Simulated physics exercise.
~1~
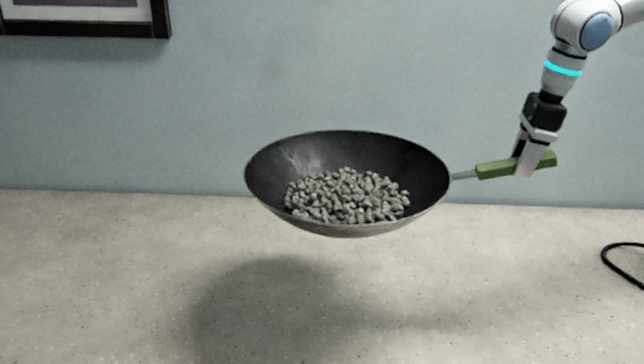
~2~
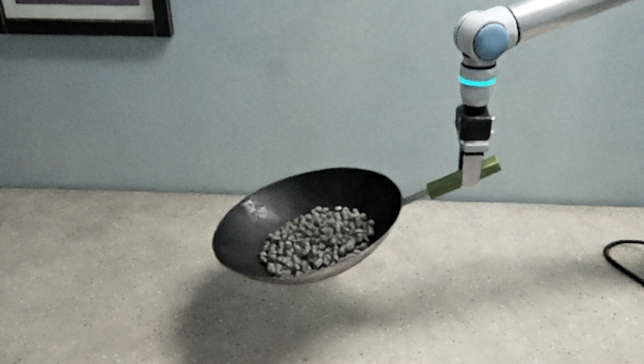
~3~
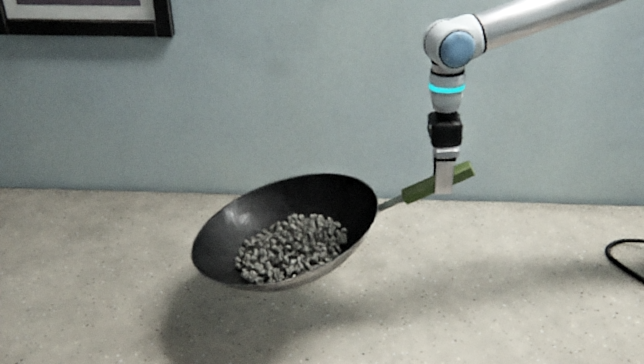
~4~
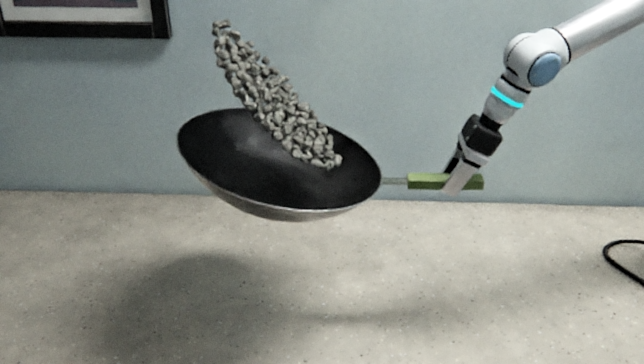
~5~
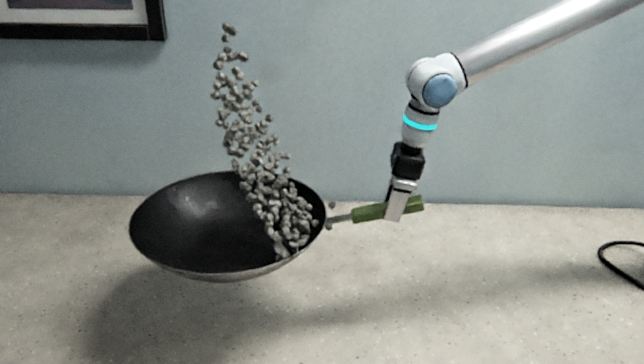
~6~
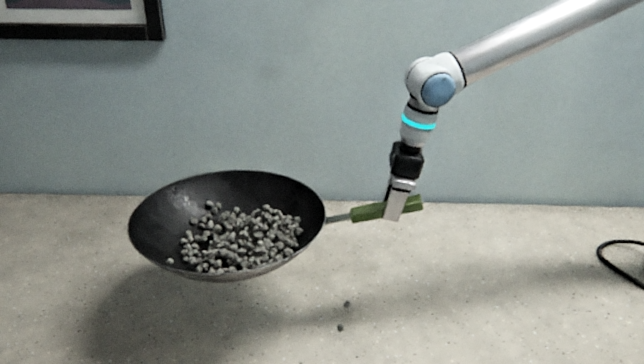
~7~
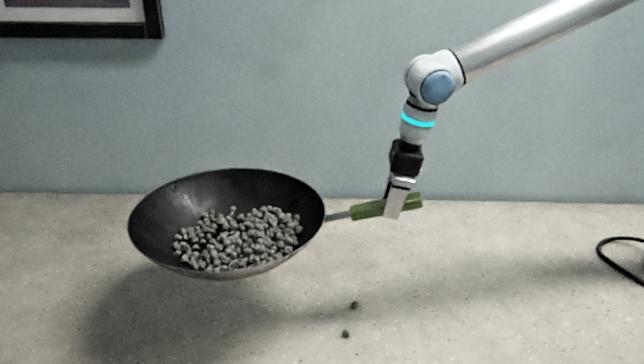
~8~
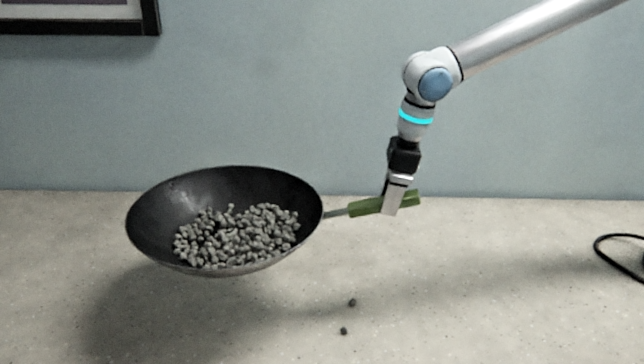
In the video, a robotic arm holding a wok of small gray pebbles moves it left and down while tilting it, then jerks it upward, tossing the pebbles into the air. Nearly all land back in the wok, which stays held still, while two rest on the table.
